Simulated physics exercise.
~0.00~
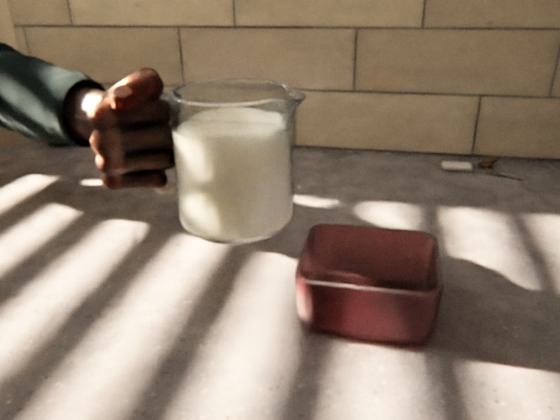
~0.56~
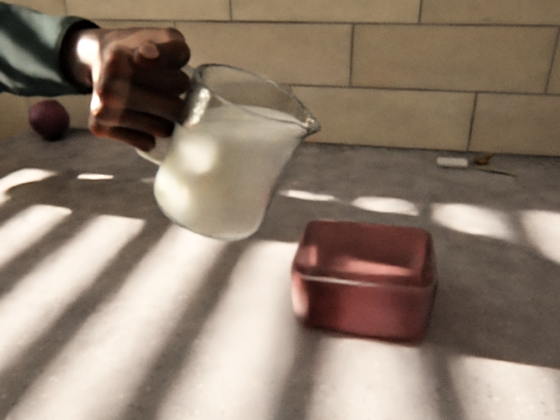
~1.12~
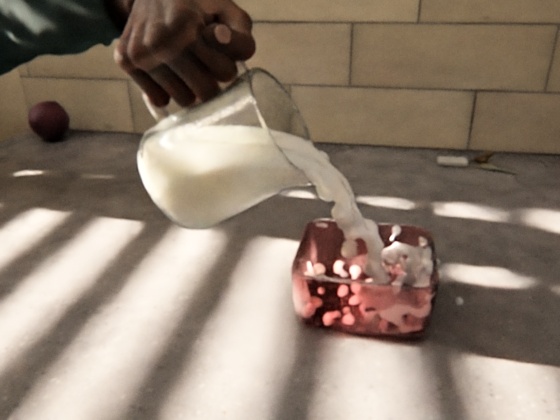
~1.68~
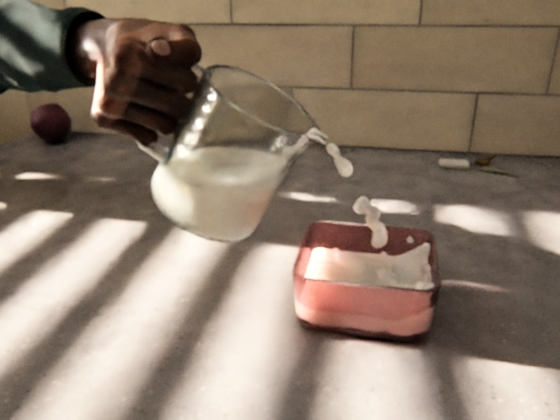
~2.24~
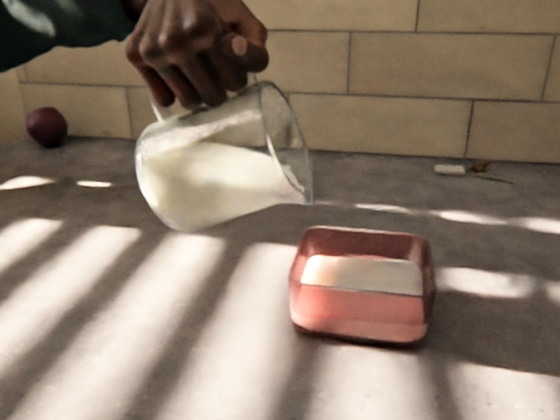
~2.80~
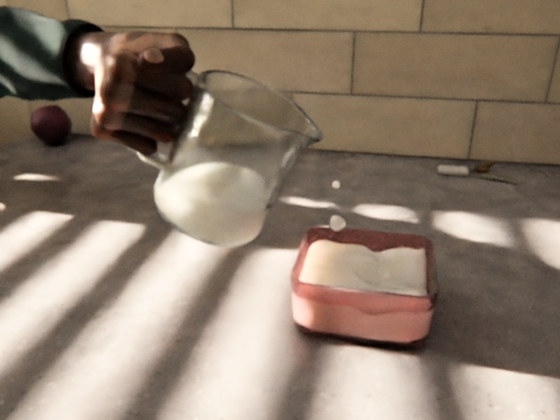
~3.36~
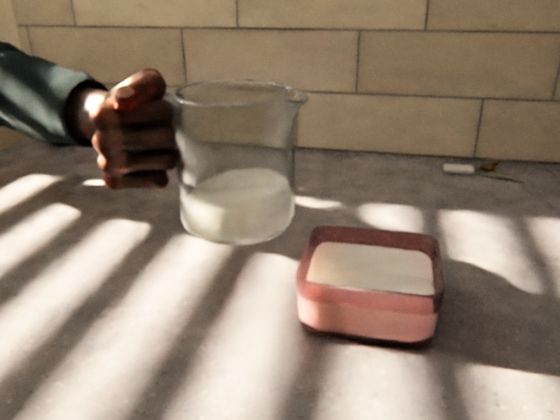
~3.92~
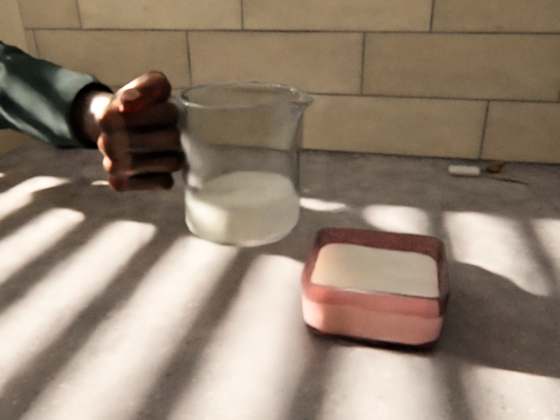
A hand tipped a clear glass pitcher of milk over a small reddish tub on a sunlit counter, pouring in two goes with some splashing, then brought it level again, leaving the tub mostly full and some milk in the pitcher.
